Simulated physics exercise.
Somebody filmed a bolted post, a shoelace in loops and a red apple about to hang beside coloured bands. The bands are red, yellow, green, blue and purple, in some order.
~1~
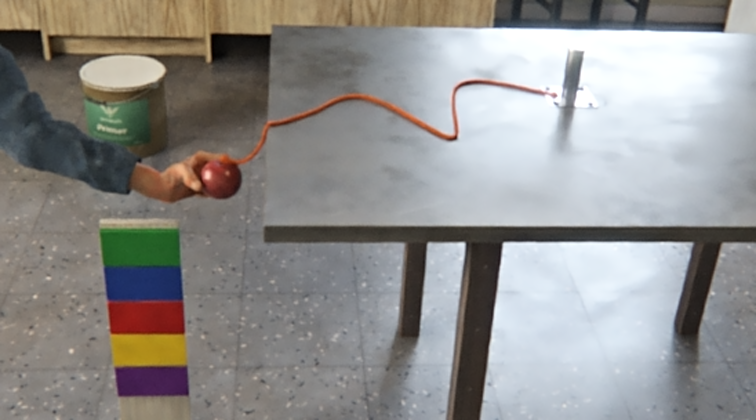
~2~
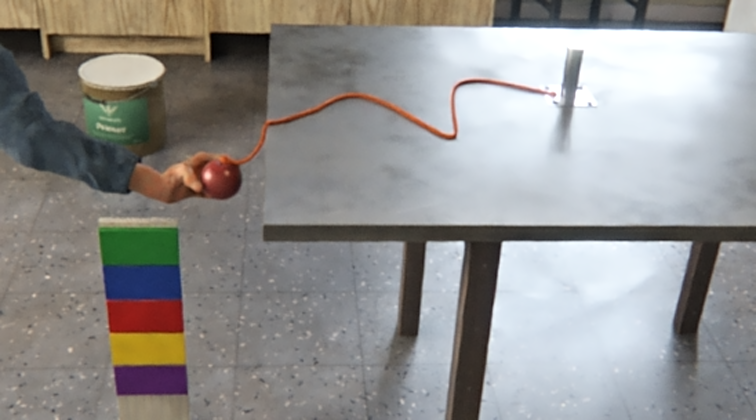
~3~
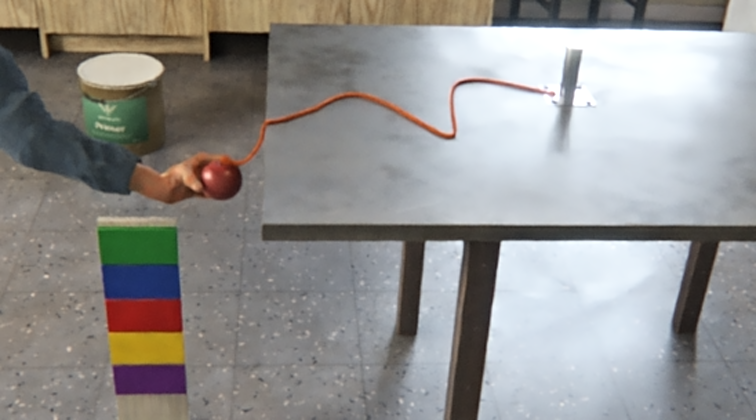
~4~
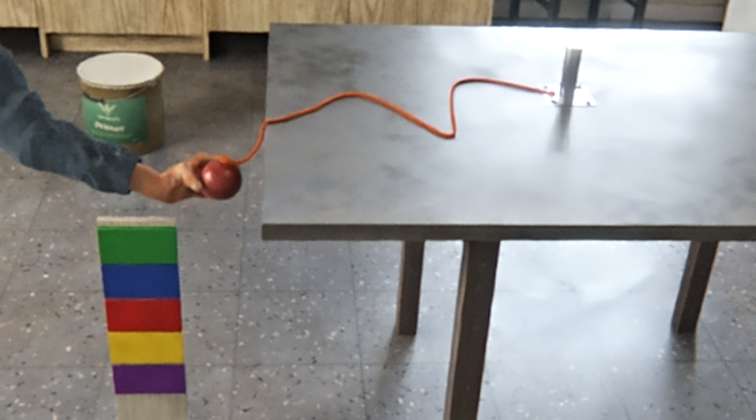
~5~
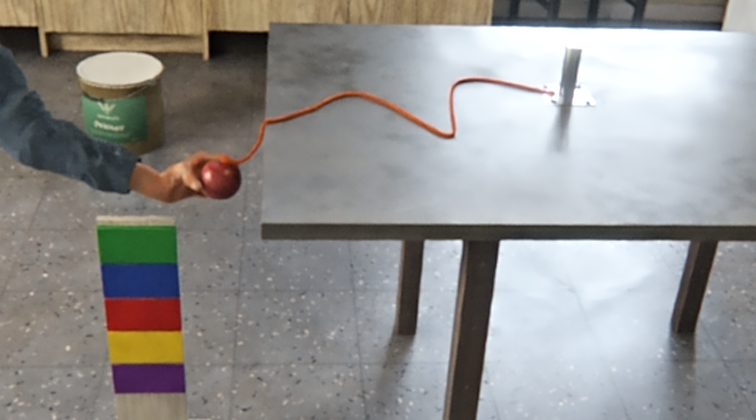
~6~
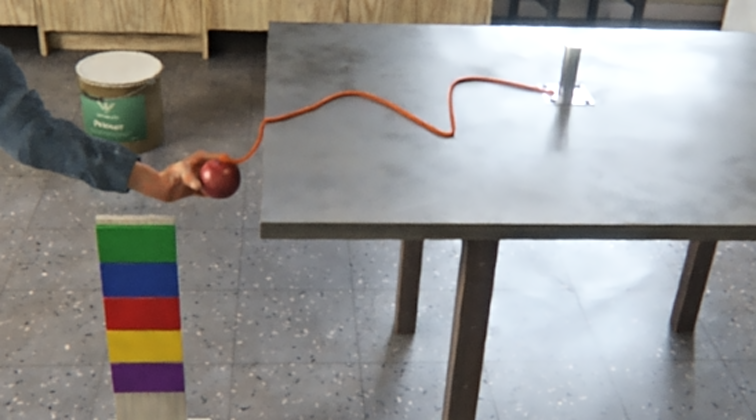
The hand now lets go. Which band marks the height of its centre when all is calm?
The shoelace holds its middle at yellow.
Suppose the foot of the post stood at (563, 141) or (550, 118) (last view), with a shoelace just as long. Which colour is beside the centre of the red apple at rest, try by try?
In that order: Purple; purple.
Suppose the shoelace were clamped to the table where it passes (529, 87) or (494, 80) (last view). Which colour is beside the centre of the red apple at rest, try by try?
It would be yellow; yellow.
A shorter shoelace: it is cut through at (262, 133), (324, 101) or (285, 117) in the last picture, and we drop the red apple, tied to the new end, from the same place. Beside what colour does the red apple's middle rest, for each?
Try by try: Red; green; blue.
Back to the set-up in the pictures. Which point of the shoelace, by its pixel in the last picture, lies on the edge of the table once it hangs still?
That spot is around (402, 111).
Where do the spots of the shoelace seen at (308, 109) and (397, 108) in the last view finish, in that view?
The first at (267, 223), the second at (264, 120).
Soon after, apple near (285, 331); level with yellow.
Then, apple near (262, 325); level with yellow.
At rest, apple near (268, 329); level with yellow. At yellow.
